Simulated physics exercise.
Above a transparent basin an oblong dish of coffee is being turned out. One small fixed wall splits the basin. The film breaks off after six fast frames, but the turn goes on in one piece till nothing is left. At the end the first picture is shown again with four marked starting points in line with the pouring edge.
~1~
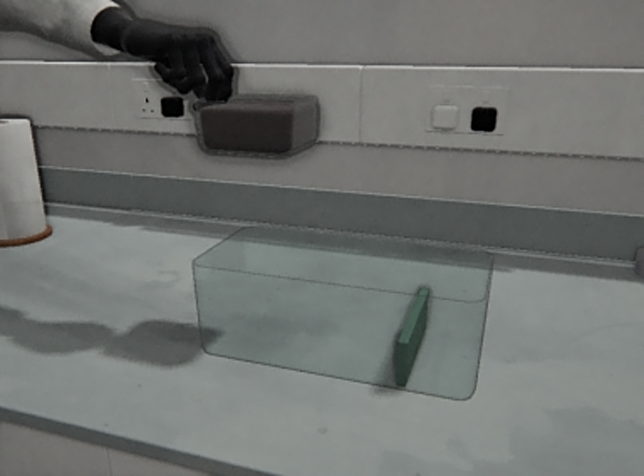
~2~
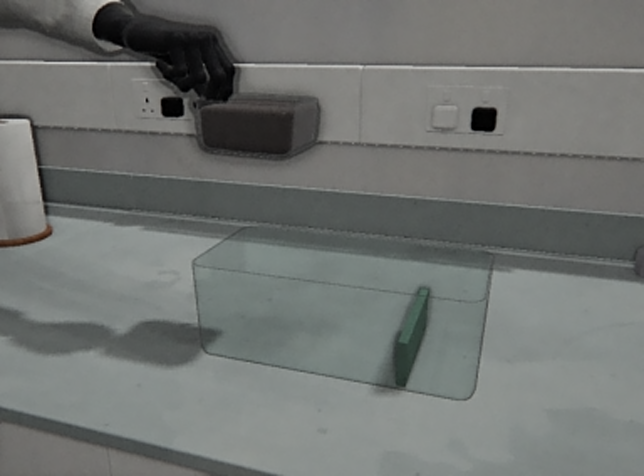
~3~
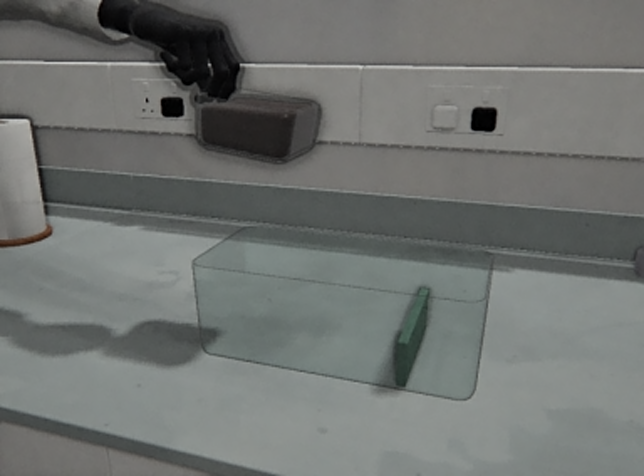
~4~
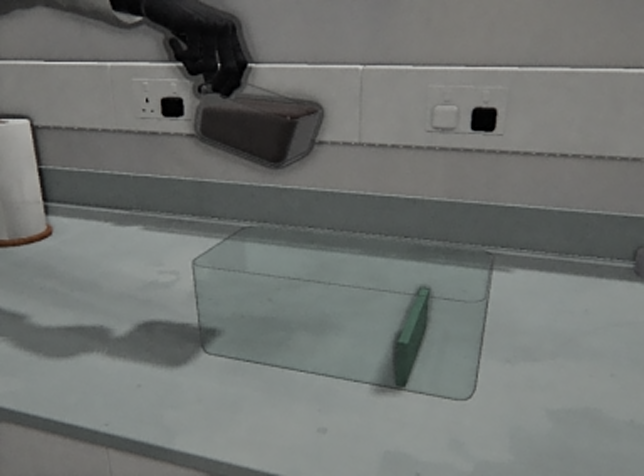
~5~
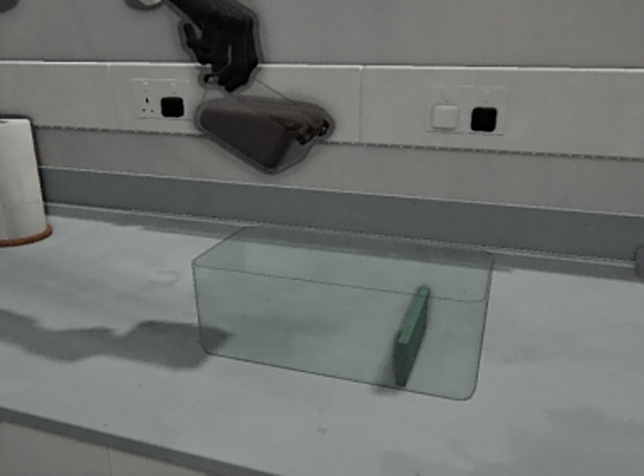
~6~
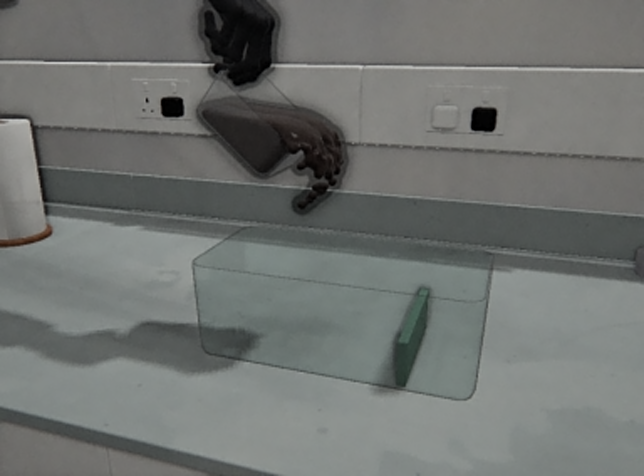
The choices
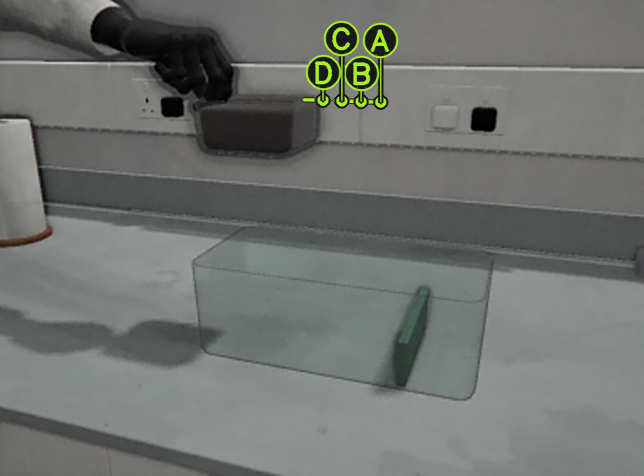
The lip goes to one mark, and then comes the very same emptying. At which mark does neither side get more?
Use dot B.
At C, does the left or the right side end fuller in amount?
The left one.
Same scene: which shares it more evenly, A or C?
A it is.
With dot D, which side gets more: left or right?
The left side.
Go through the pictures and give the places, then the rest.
Upright, lip at (304, 99); basin from (204, 349) to (475, 398); top of the wall at (415, 313); nothing has left yet.
Upright, lip at (305, 101); nothing has left yet.
Tipped about 8°, lip at (306, 106); nothing has left yet.
Tipped about 17°, lip at (308, 115); coffee is over the lip, down to (308, 115).
Tipped about 28°, lip at (309, 126); coffee is over the lip, down to (312, 137).
Tipped about 42°, lip at (307, 139); coffee is over the lip, down to (312, 200).
On the marked copy, A at (380, 102); B at (361, 101); C at (341, 100); D at (323, 100).
For dot A, about 32 % ends left of the wall and 66 % right of it.
For dot B, about 50 % ends left of the wall and 49 % right of it.
For dot C, about 87 % ends left of the wall and 11 % right of it.
For dot D, about 96 % ends left of the wall and 3 % right of it.
